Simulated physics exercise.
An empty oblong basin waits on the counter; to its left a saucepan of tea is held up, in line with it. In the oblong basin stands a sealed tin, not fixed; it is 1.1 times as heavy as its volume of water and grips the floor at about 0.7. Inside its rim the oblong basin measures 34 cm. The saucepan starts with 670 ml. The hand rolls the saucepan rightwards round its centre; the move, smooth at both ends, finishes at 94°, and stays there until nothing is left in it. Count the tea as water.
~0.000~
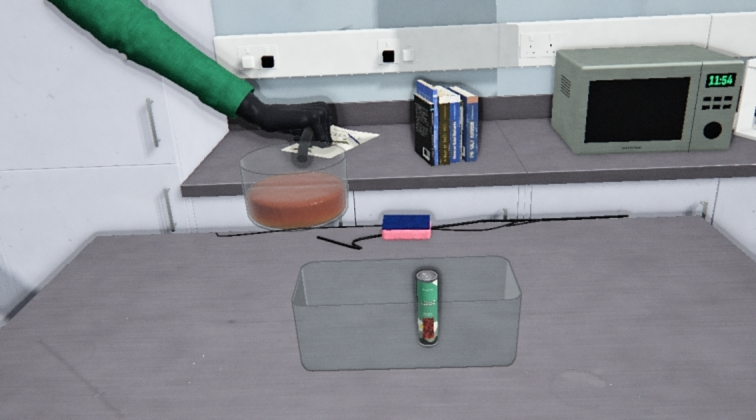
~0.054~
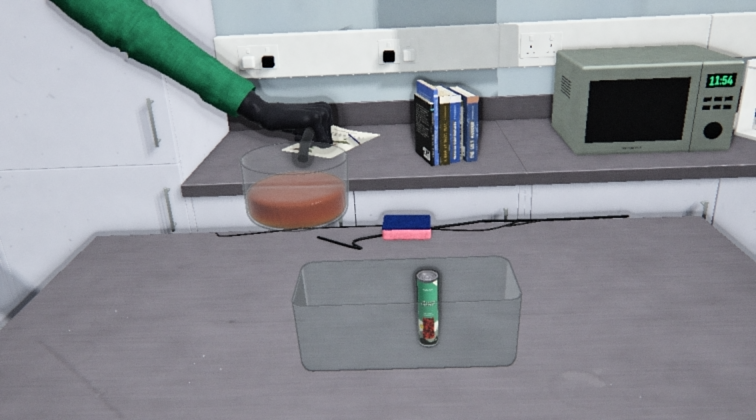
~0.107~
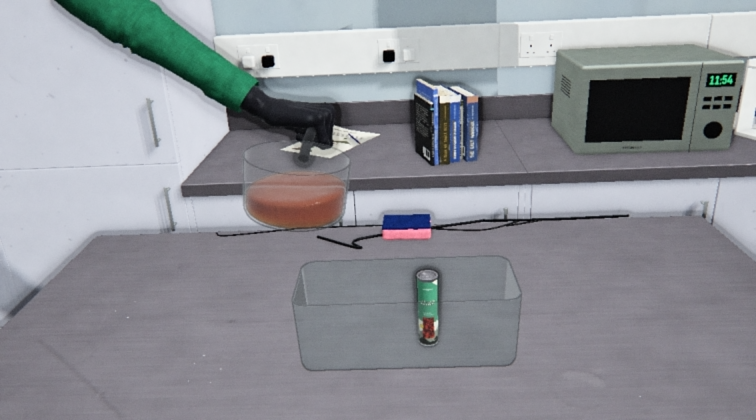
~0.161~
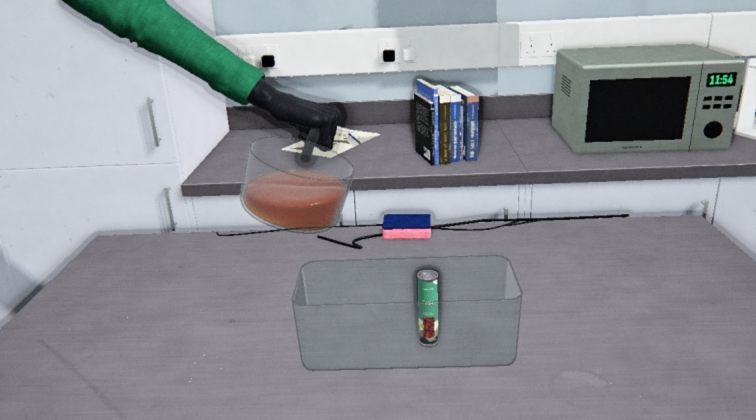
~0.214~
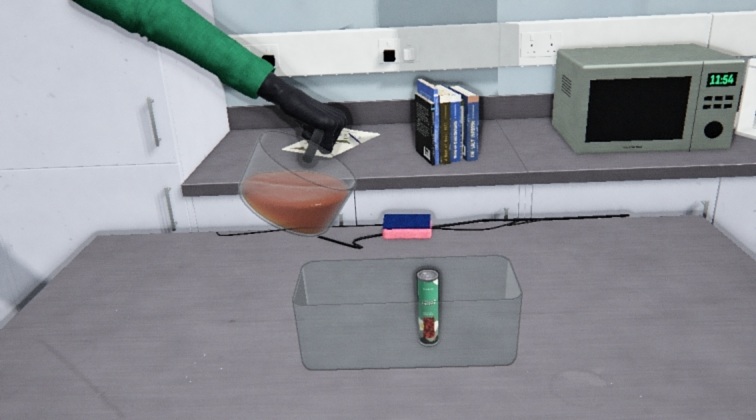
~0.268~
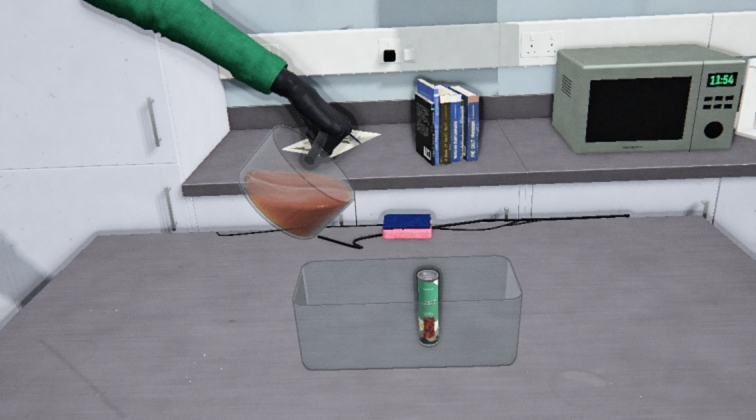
We see a black-gloved hand holding a clear pan of reddish-brown liquid to the upper left of an oblong basin with a green tin in it; the hand smoothly tilts the pan rightwards, and the liquid shifts inside.
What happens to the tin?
The tin remains upright.
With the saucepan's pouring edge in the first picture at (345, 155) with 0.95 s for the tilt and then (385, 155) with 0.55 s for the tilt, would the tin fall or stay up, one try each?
First it stays up; then it topples.
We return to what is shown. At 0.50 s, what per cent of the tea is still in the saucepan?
Near 40 in a hundred.
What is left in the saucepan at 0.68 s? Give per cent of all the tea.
Some 18 per cent.
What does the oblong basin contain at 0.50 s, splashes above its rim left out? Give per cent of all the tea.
Some 14 per cent.
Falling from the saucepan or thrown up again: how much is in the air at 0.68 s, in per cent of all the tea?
About 12 per cent.
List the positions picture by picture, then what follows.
It leans 0°; its right rim is at (346, 156); the tea meets the walls at (249, 187) and (346, 184); the oblong basin's rim runs from (297, 284) to (515, 277); the tin's top is at (427, 279), in the first picture.
It leans 2°; its right rim is at (347, 158); the tea meets the walls at (248, 188) and (346, 184), in the second picture.
It leans 9°; its right rim is at (350, 164); the tea meets the walls at (247, 186) and (346, 184), in the third picture.
It leans 19°; its right rim is at (354, 173); the tea meets the walls at (246, 184) and (347, 186), in the fourth picture.
It leans 31°; its right rim is at (355, 185); the tea meets the walls at (243, 179) and (350, 187), in the fifth picture.
It leans 45°; its right rim is at (354, 198); the tea meets the walls at (246, 175) and (354, 190), in the sixth picture.
After 0.50 s the tilt is 92° and 39 per cent is still to pour; the tin stands where it began.
After 0.68 s the tilt is 94° and 19 per cent is still to pour; the tin stands where it began.
After 0.85 s the tilt is 94° and 7 per cent is still to pour; the tin stands where it began.
After 1.05 s the tilt is 94° and 3 per cent is still to pour; the tin stands where it began.
In the end the tin stands where it began.
